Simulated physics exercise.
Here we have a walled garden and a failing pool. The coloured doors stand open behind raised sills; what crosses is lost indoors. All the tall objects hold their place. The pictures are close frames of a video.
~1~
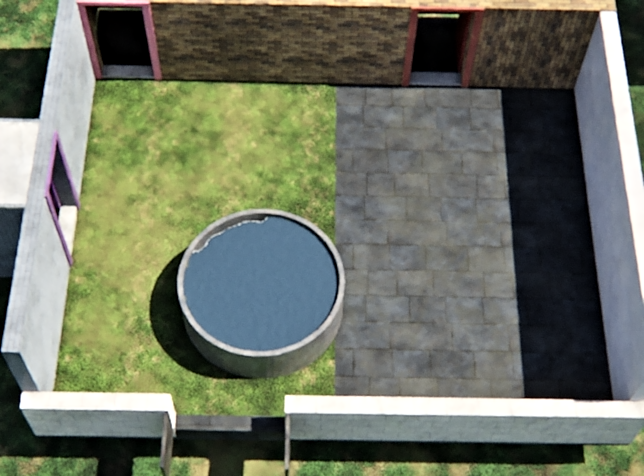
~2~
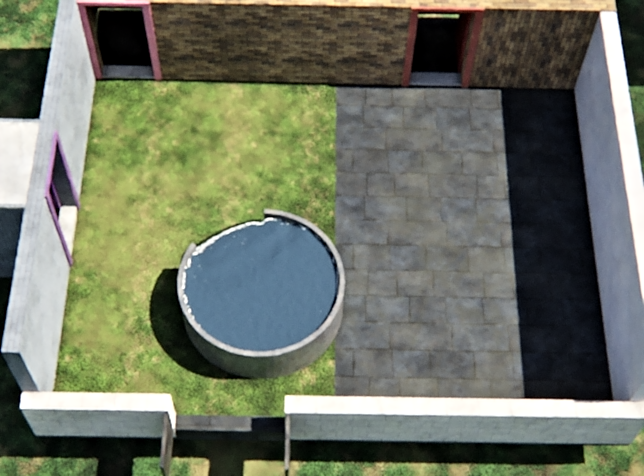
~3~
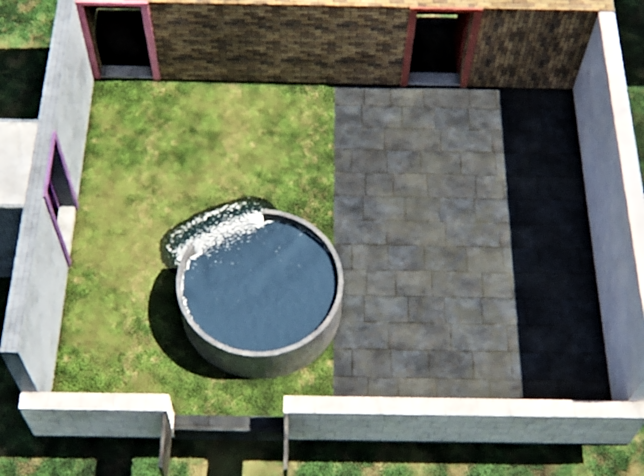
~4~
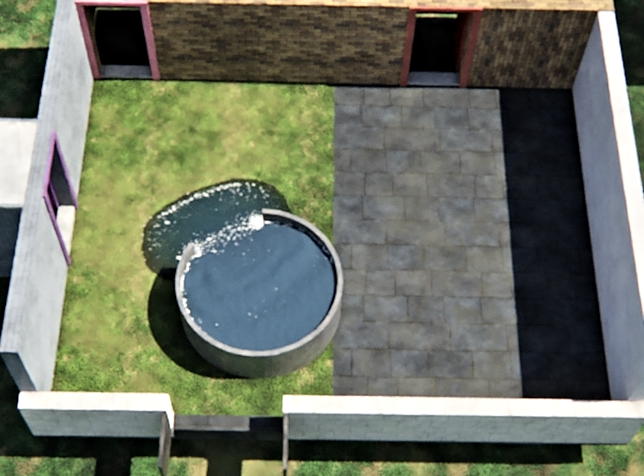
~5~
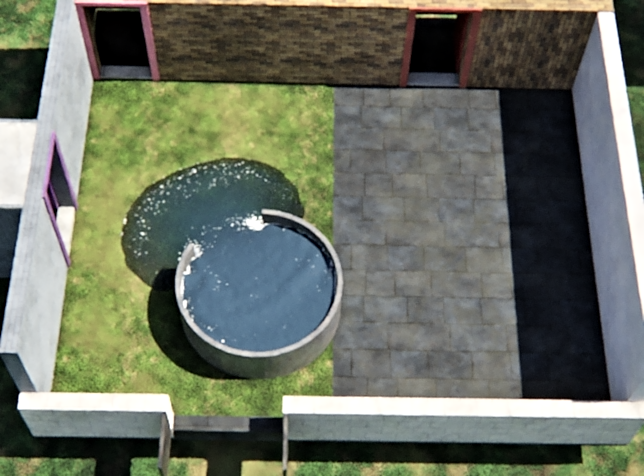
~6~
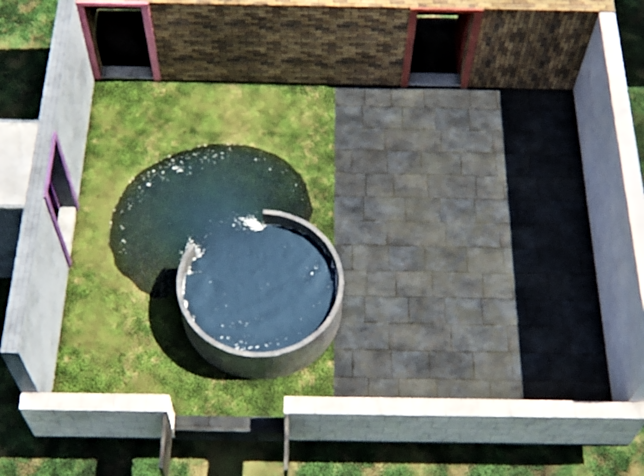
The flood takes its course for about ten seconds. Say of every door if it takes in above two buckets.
The pink door lets in a lot; the red door admits no more than that; the purple door admits no more than that.
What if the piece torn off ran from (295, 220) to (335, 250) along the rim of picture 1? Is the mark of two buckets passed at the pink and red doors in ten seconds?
Then: The pink one takes less, the red one is over.
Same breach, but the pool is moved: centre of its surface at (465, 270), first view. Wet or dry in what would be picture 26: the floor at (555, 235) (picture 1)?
At that place: Not flooded.
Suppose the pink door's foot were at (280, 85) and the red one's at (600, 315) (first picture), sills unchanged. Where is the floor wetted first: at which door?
I say the purple one.
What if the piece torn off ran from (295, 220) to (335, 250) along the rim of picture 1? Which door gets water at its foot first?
The one in red.
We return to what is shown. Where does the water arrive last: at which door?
I say the red-painted one.
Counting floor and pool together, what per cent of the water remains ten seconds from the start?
I make it 88 per cent.
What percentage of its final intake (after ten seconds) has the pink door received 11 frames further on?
Some 5 per cent.
A moment on, water covers 25 % of the floor; the pink door not reached, the red door not reached, the purple door wet at the sill, nothing in.
Next, water covers 30 % of the floor; the pink door under two buckets in, the red door not reached, the purple door under two buckets in.
Then, water covers 40 % of the floor; the pink door far over two buckets in, the red door wet at the sill, nothing in, the purple door under two buckets in.
Later, water covers 70 % of the floor; the pink door far over two buckets in, the red door wet at the sill, nothing in, the purple door under two buckets in.
In the end, water covers 95 % of the floor; the pink door far over two buckets in, the red door wet at the sill, nothing in, the purple door under two buckets in.
